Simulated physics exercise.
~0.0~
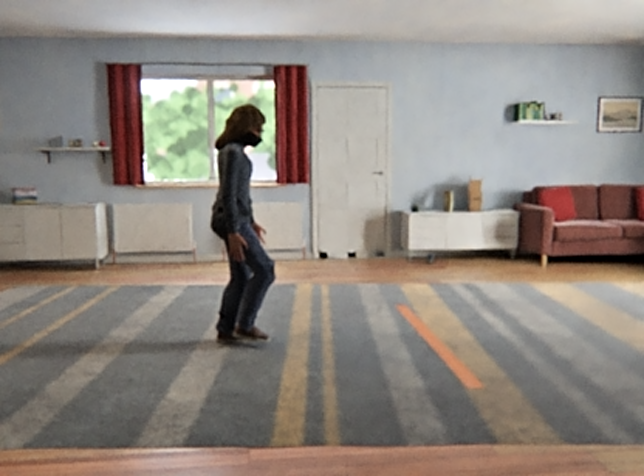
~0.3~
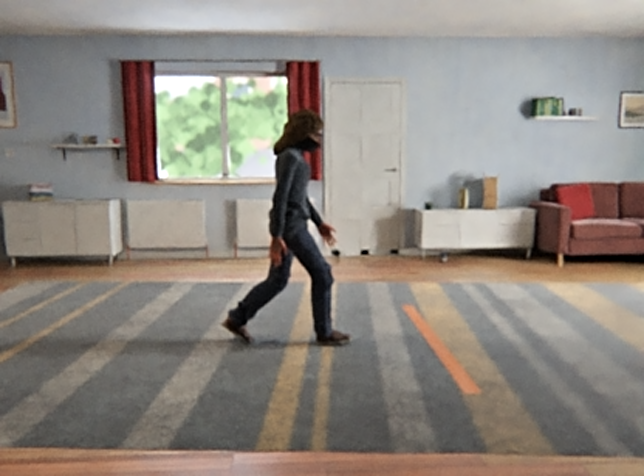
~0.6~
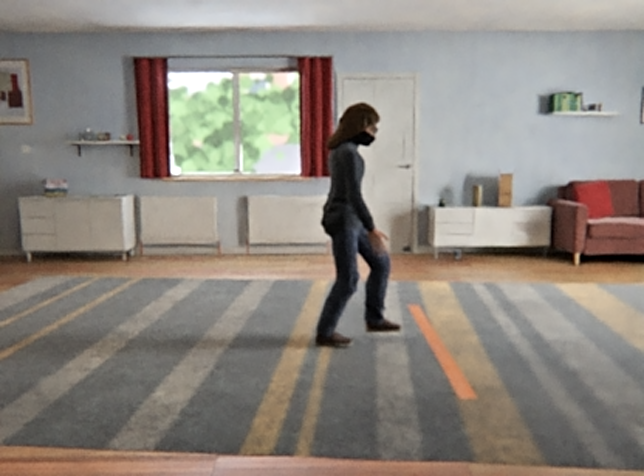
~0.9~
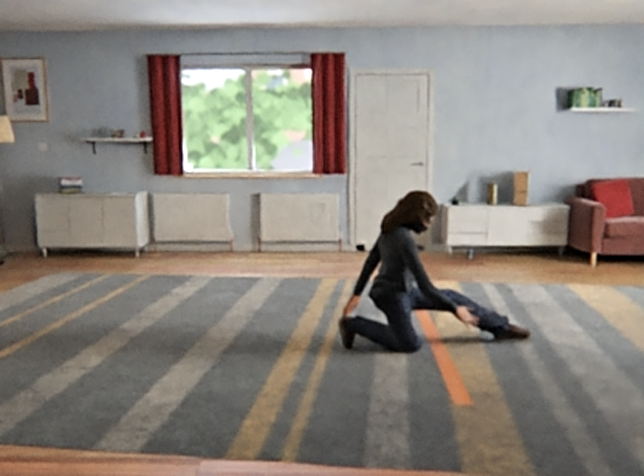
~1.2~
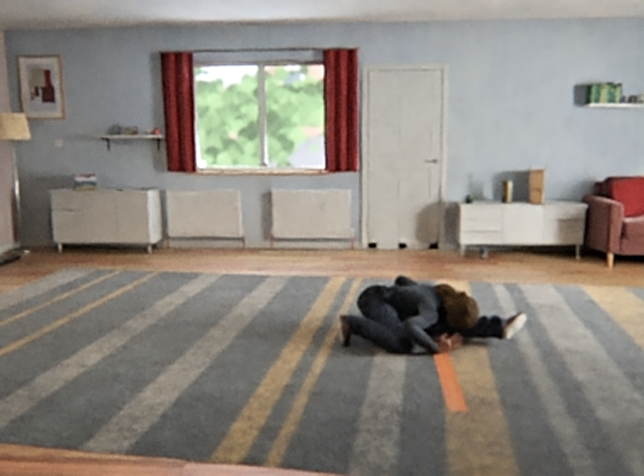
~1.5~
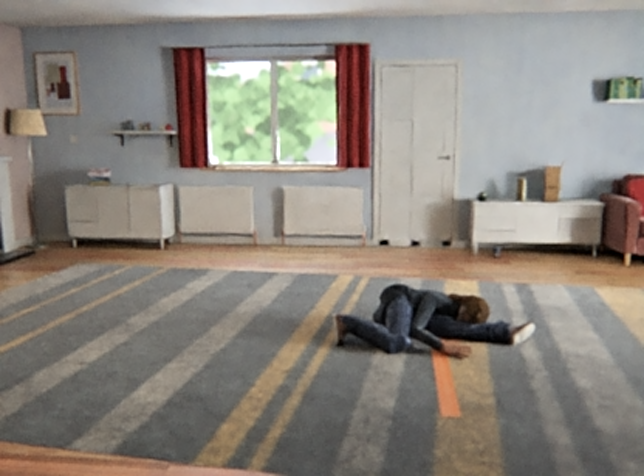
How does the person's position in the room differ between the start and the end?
At the start the person is upright on the carpet in front of the window, well left of the orange tape. By the end they are farther right and down on the carpet, with their head past the tape and their hips short of it.
